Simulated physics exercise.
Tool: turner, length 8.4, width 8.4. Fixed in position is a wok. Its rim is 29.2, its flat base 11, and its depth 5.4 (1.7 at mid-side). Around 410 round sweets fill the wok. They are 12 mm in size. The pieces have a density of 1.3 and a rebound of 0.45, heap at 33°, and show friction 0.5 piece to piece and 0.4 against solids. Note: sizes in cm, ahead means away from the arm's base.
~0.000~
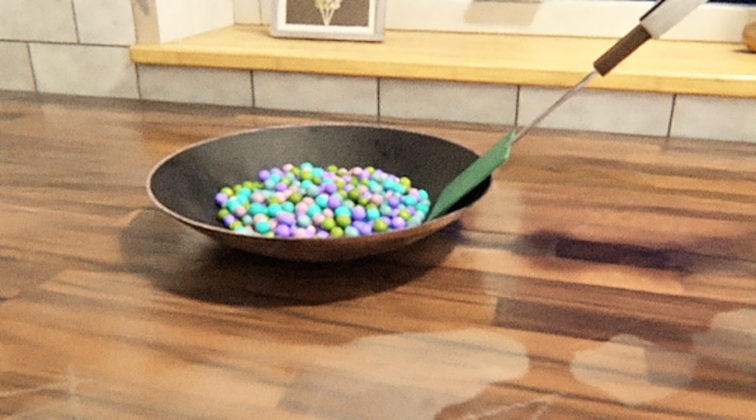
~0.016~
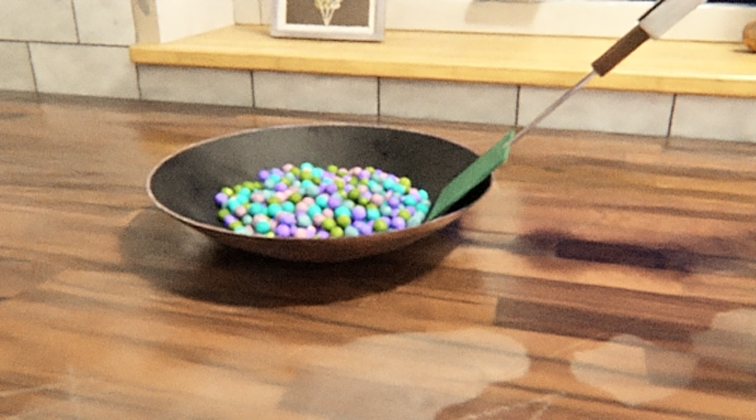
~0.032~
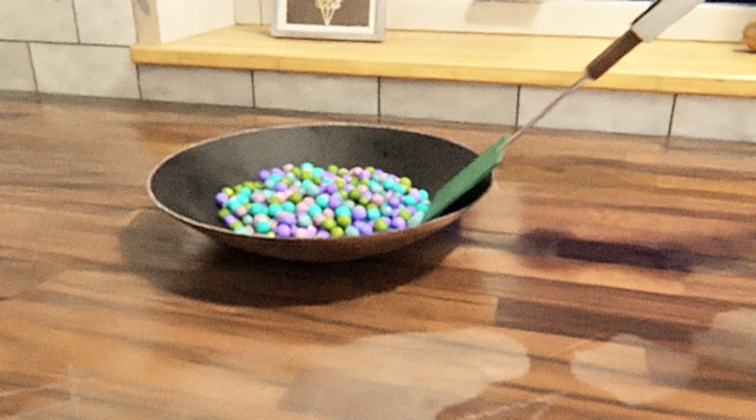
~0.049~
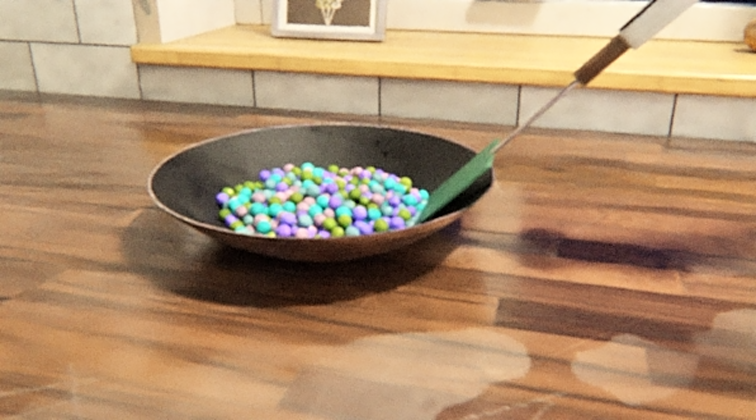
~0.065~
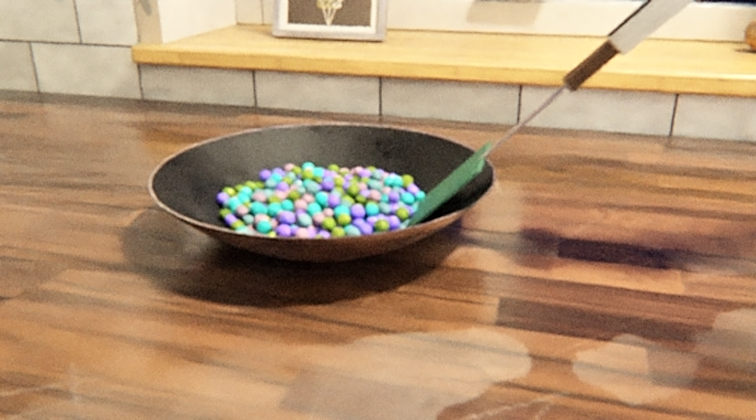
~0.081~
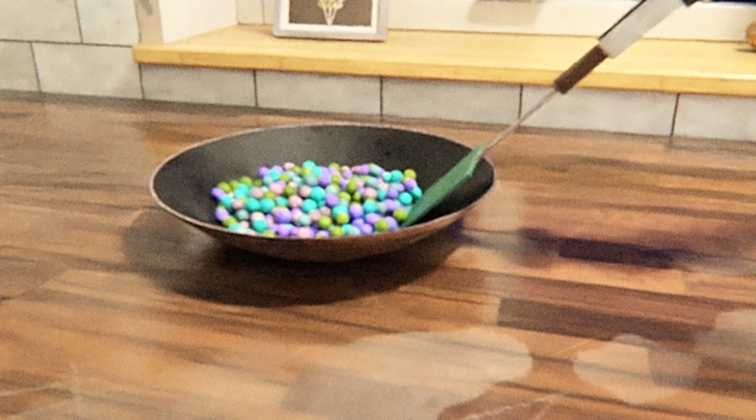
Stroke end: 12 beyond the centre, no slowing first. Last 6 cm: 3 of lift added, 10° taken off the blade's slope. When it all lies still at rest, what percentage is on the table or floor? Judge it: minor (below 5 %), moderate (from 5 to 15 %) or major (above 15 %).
My judgement: Major.
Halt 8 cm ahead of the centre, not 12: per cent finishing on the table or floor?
Then the share is near 0 in a hundred.
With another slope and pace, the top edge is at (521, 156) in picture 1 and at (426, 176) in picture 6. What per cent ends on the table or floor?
Some 50 percent ends up on the table or floor.
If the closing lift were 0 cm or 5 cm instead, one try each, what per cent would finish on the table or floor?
It works out to some 30 per cent for the first setting and some 25 per cent for the second.
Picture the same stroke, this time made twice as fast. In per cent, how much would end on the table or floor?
Estimated result: Some 40 %.
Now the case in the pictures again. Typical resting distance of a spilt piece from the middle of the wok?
Estimate: Near 24 cm.
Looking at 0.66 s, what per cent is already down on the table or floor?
30 per cent.
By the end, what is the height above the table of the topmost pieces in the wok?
Close to 5.0 centimetres high.
By 0.23 s, sloping 46°, highest piece 5 above the table; 408 in the wok.
By 0.39 s, sloping 44°, highest piece 7 above the table; 407 in the wok, 1 on the blade or in flight.
By 0.66 s, sloping 36°, highest piece 5 above the table; 289 in the wok, 115 on the table or floor, 4 on the blade or in flight.
By 1.71 s, sloping 36°, highest piece 5 above the table; 289 in the wok, 119 on the table or floor.
Final count, 289 in the wok, 119 on the table or floor. That is 29 % on the table or floor.
